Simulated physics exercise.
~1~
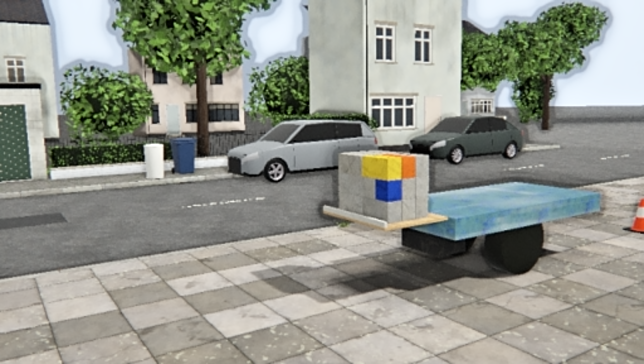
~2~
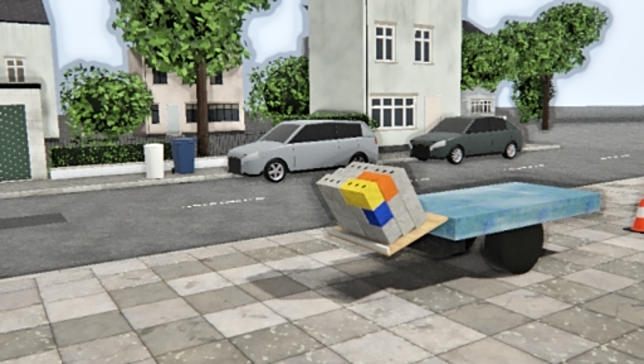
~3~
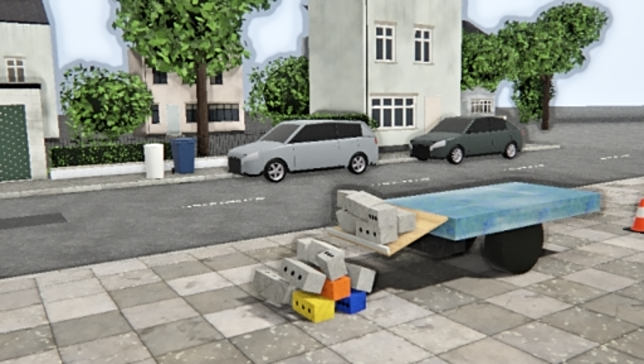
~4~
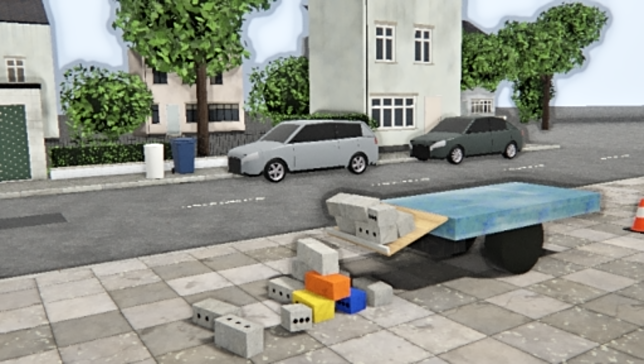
A paved sidewalk beside a street is seen from a fixed, slightly raised view, with a silver car and a dark car parked across the road before pale houses and trees. A light blue flat-bed stands on the right, a neat pile of grey concrete blocks on the wooden flap at its left end, with one yellow, one orange and one blue. The flap tilts down to the left and the pile leans with it. Most of the blocks then tumble onto the paving, including all three coloured ones. Some grey blocks spread farther left, while a few stay on the sloping flap.
